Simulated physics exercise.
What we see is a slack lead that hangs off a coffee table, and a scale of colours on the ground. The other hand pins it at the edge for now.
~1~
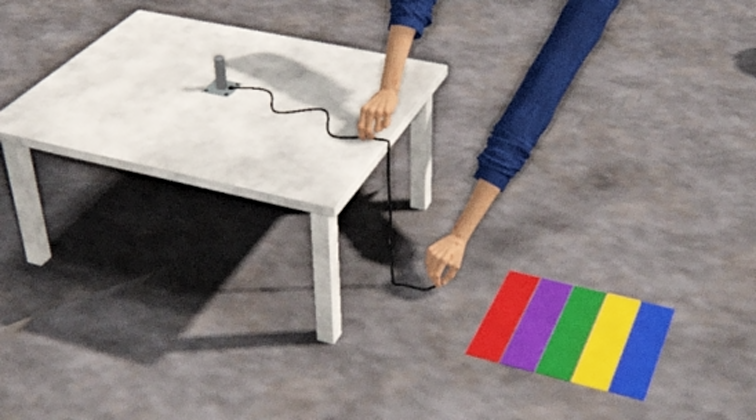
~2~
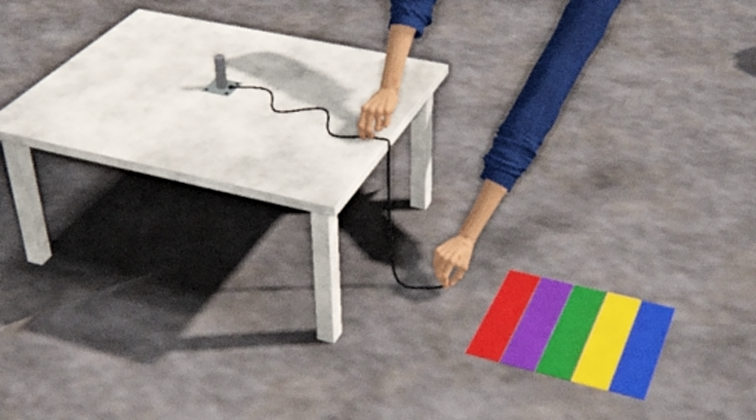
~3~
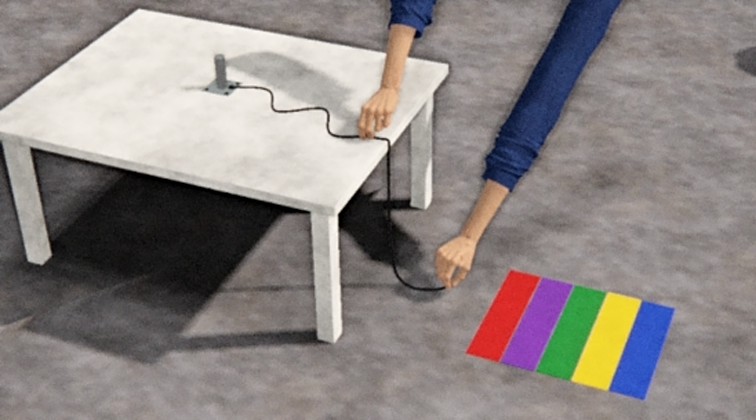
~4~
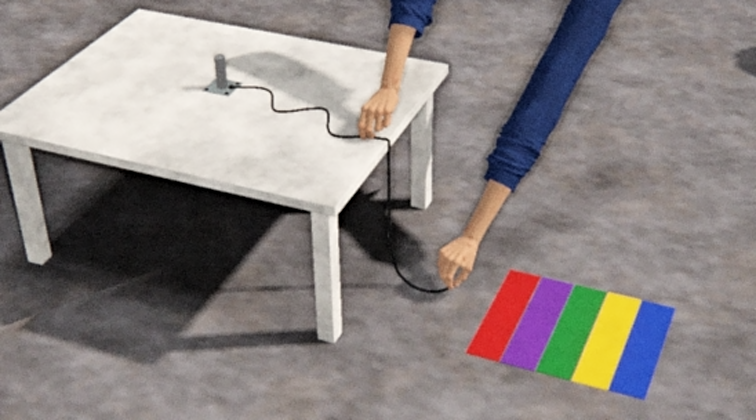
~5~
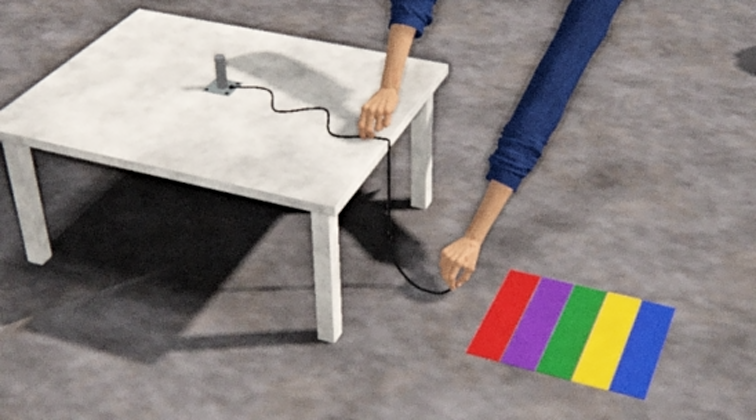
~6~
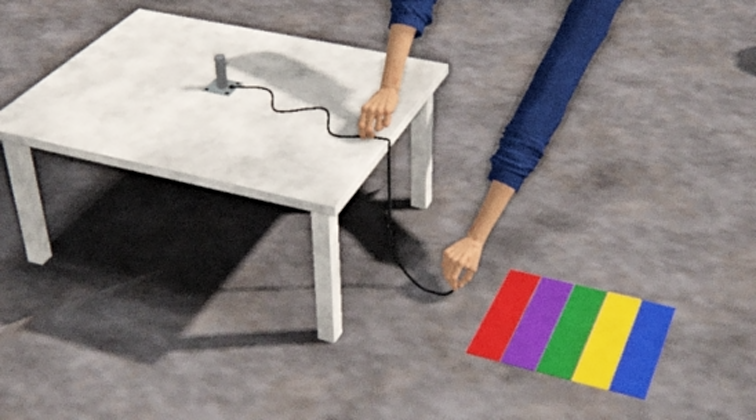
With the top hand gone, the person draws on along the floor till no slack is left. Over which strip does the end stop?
The end stops over the yellow strip.
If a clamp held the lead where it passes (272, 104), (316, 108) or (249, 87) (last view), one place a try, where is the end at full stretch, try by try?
In that order: (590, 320), (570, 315) and (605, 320).
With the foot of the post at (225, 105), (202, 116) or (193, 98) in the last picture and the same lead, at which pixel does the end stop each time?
Near (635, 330), (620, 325) and (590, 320).
Soon after, end near (542, 307); over purple.
After that, end near (583, 317); over green.
At the stop, end near (607, 322); over yellow. It gets as far as the yellow strip.
